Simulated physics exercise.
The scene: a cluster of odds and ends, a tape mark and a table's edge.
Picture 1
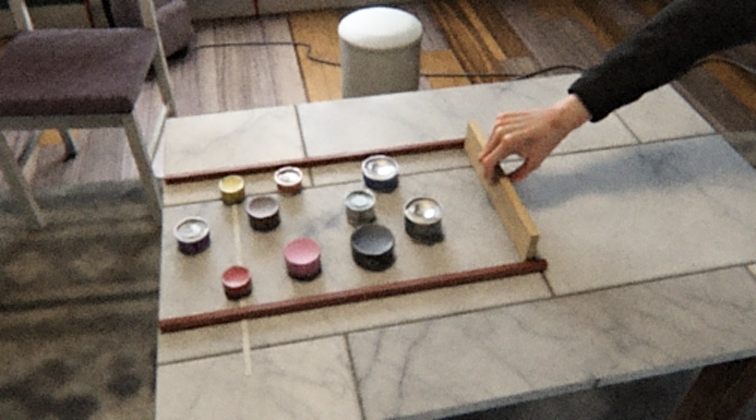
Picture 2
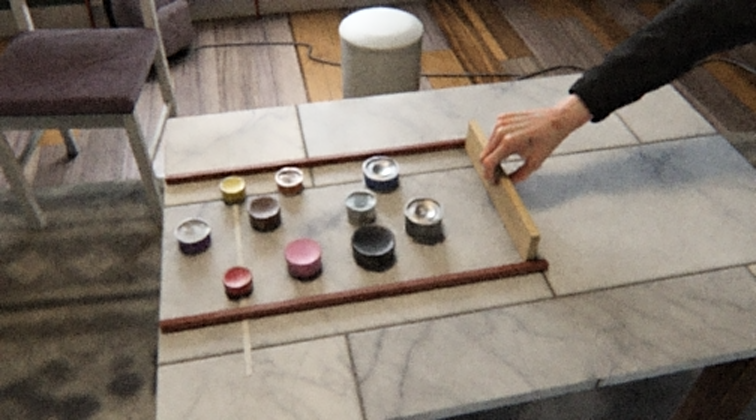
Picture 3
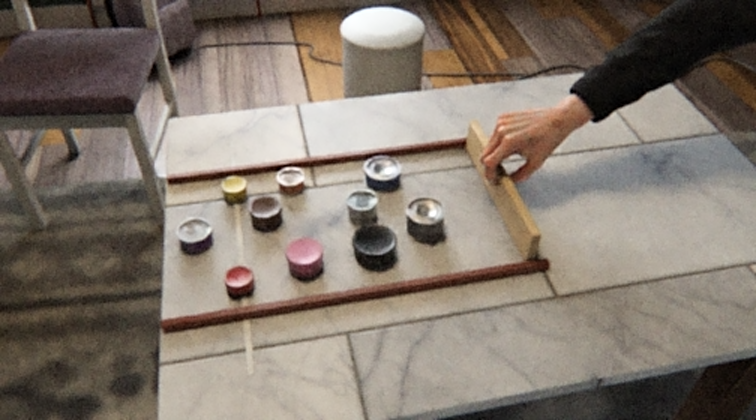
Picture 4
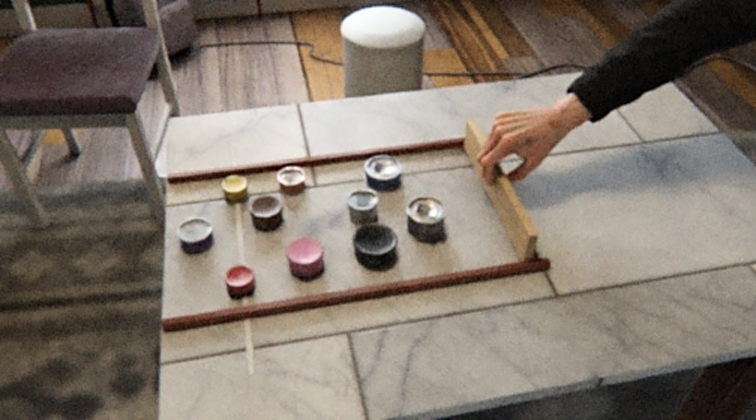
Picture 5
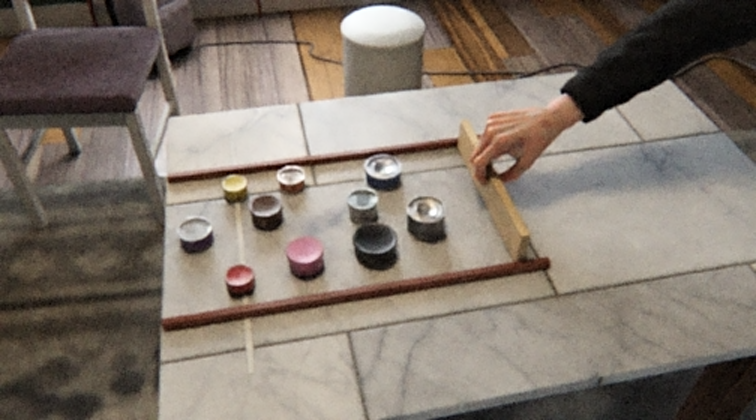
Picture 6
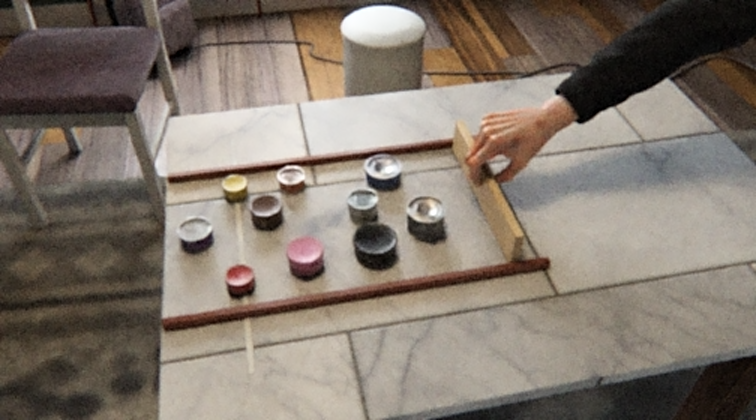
A hand in a dark sleeve grips a wooden board at the right of a marble-patterned table, seen from above at an angle, with a purple-seated chair and pale stool behind. Between two dark red rails sit small round pots and tins, yellow, red, pink, black, grey and blue-edged, near a pale tape strip. The pots stay put as the hand, after holding still, slides the board slightly left.
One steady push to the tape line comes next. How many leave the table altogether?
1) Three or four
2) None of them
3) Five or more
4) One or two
(2) None of them.
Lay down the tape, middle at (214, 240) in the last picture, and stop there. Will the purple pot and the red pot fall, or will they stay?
The purple pot tumbles off, the red pot falls.
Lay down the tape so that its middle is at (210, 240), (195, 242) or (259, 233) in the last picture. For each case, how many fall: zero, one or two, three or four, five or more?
So, going place by place, I'd say three or four; five or over; zero.
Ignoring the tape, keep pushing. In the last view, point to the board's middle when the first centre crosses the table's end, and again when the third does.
About (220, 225) and about (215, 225).
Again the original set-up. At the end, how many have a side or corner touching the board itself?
5 in contact.
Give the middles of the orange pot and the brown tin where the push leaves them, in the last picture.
The orange pot settles near (222, 180); as for the brown tin, near (194, 220).
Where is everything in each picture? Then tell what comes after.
In the first frame, purple pot (193, 236); red pot (237, 281); yellow tin (233, 191); board (498, 186); tape (237, 237).
In the second frame, red pot (238, 282); blue pot (381, 175).
In the third frame, yellow tin (235, 190); grey tin (425, 220).
In the fourth frame, purple pot (196, 235); orange pot (292, 181).
In the fifth frame, red pot (240, 280); black pot (375, 245).
In the sixth frame, purple pot (196, 234); red pot (240, 280); yellow tin (236, 189); board (484, 187); tape (240, 236).
A little later, none off yet; purple pot at rest near (196, 234); red pot at rest near (240, 280); yellow tin at rest near (236, 189).
When it is over, the number that fall off is zero.
